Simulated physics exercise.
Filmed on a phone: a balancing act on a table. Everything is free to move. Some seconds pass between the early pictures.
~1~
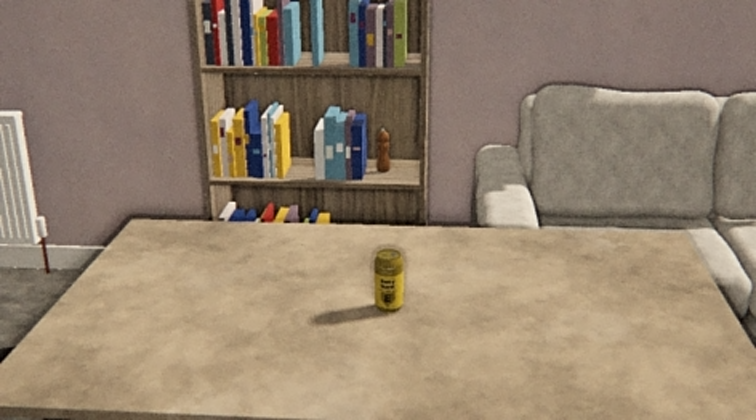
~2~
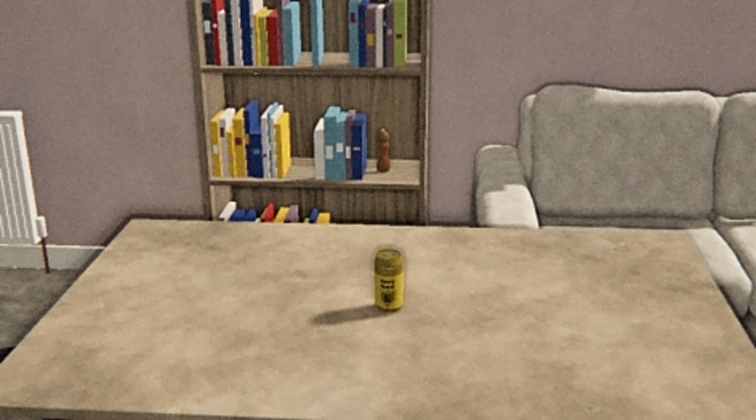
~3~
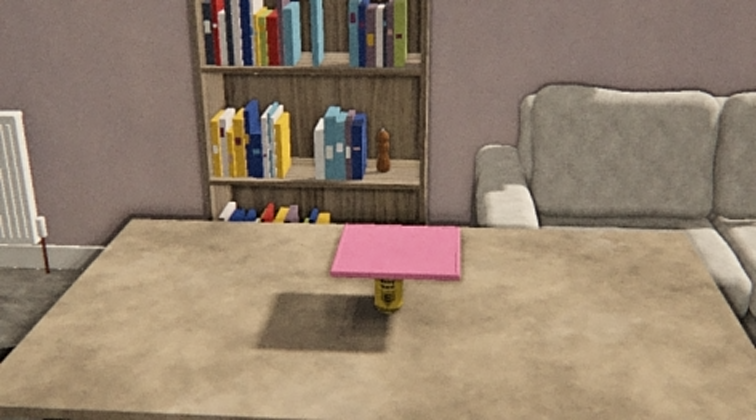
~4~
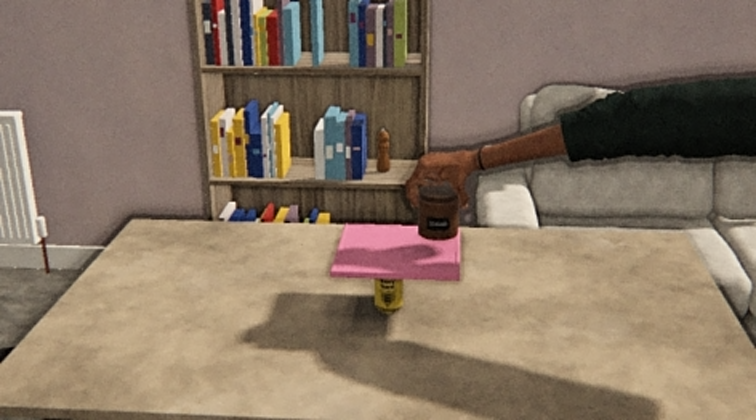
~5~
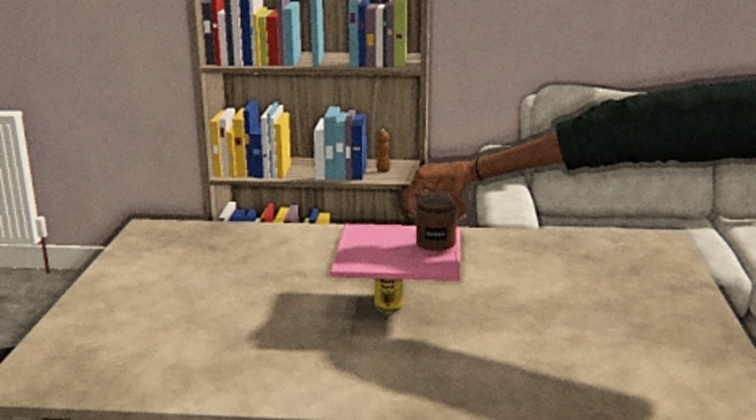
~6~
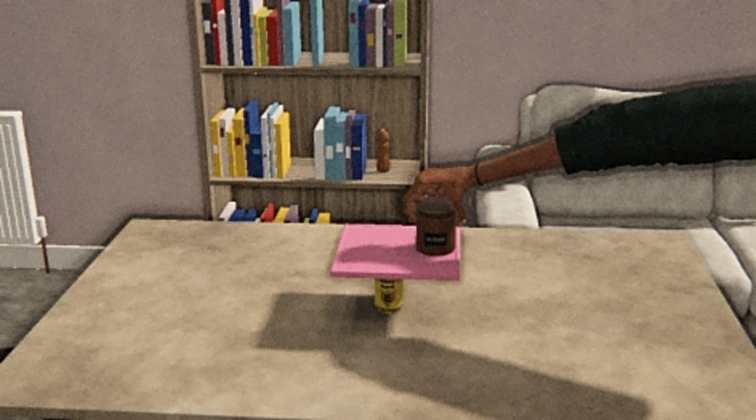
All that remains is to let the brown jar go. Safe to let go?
Here the stack gives way.
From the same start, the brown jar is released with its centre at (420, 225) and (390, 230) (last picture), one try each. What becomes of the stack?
In the first case it comes apart; in the second case it keeps its balance.
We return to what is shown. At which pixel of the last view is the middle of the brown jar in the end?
Near (491, 294).
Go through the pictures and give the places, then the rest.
The last thing is not in view yet; yellow can (389, 281), in the first frame.
The last thing is not in view yet; yellow can (389, 281), in the second frame.
The last thing is not in view yet; yellow can (389, 281), in the third frame.
Still above its spot; brown jar (438, 212); yellow can (389, 281), in the fourth frame.
Still above its spot; brown jar (436, 222); yellow can (389, 281), in the fifth frame.
In place under the hand; brown jar (436, 227); yellow can (389, 281), in the sixth frame.
Then, 0.40 s on from there, brown jar now fallen; pink lid turned 74° from how it was put.
Then, 0.80 s on from there, pink lid turned 53° from how it was put; yellow can turned 15° from how it was put.
In the end, fallen, brown jar, yellow can and pink lid. At the end, from the last picture's camera, brown jar near (491, 294). The stack loses its balance.
